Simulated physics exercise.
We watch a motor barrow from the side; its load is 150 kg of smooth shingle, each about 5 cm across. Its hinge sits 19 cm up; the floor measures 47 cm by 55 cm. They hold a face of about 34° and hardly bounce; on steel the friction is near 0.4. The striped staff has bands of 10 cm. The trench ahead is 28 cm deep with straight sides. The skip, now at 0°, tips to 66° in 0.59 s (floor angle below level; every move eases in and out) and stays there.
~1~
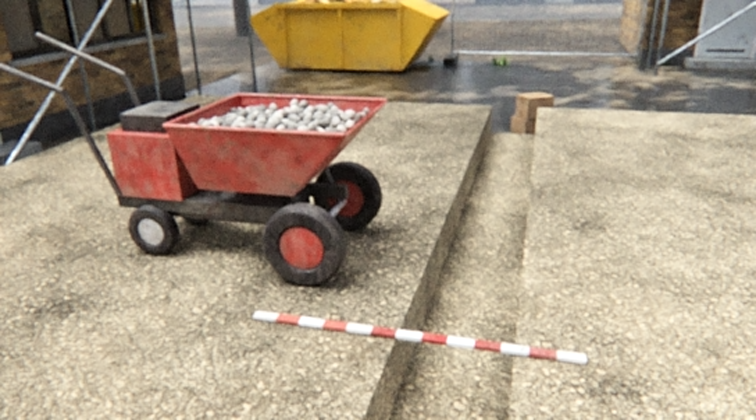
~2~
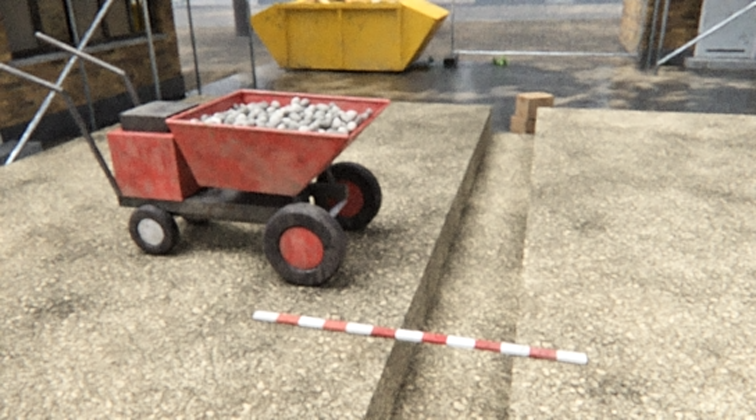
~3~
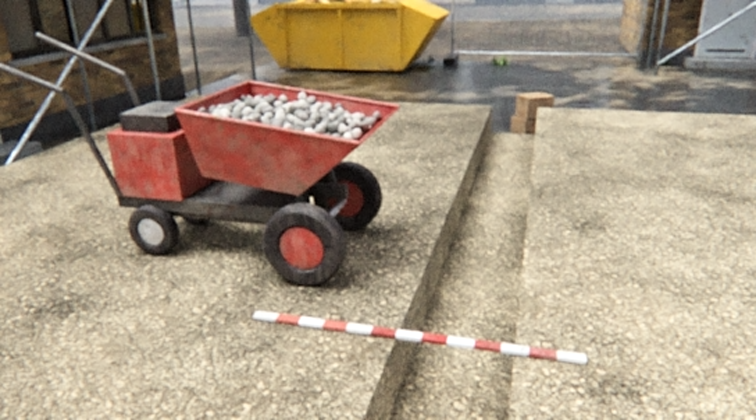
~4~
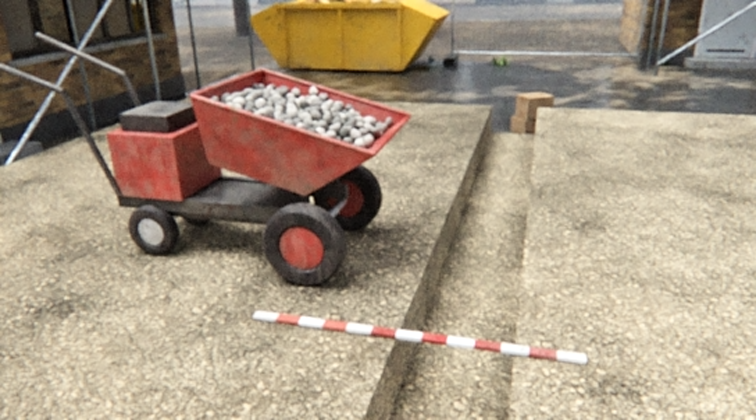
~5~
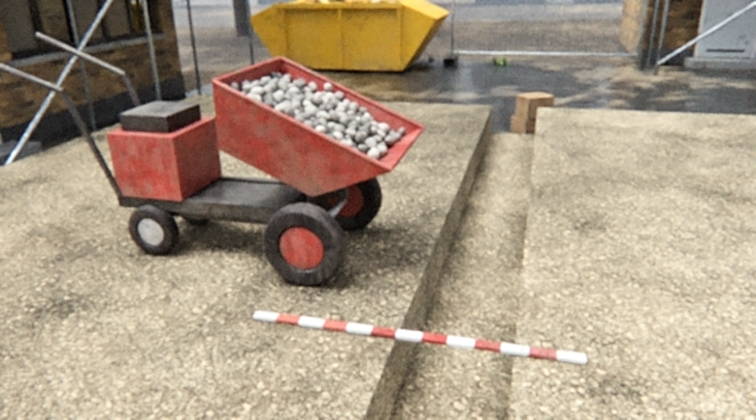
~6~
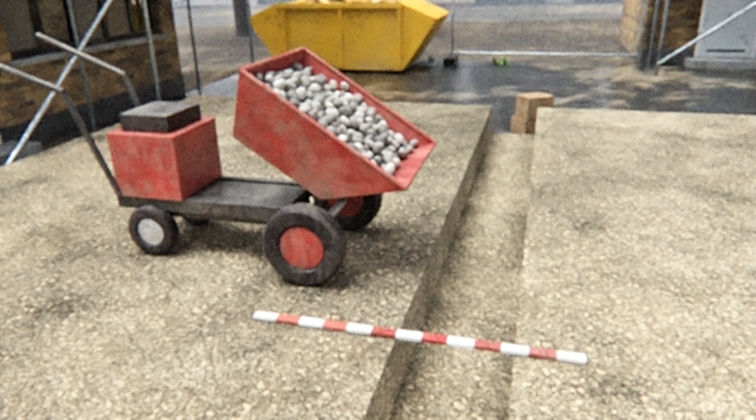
The video shows a red motor barrow loaded with smooth grey stones standing beside a straight trench and a red-and-white striped staff, as its skip gradually tilts forward to the right, its rear rising while the wheels stay still.
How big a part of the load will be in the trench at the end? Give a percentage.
Roughly 80 per cent ends in the trench.
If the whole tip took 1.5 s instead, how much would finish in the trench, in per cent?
Then about 100 per cent.
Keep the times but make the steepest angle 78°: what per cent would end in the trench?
Then about 85 per cent.
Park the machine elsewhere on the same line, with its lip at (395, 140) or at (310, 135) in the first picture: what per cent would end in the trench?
First some 35, then 100 per cent.
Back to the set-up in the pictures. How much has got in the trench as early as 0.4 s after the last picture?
About 25 per cent by then.
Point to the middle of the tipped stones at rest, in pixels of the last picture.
Around (493, 306).
Then, 0.1 s after the last picture the floor is at 55°, 100 % in the skip; the foremost stones are at (427, 192).
Then, 0.4 s after the last picture the floor is at 66°, 74 % in the skip, 26 % in the trench; the foremost stones are at (514, 302).
Then, 0.7 s after the last picture the floor is at 66°, 18 % in the skip, 62 % in the trench, 20 % past the trench; the foremost stones are at (684, 291).
Then, 2.7 s after the last picture the floor is at 66°, 0 % in the skip, 80 % in the trench, 20 % past the trench; the foremost stones are past the picture's edge.
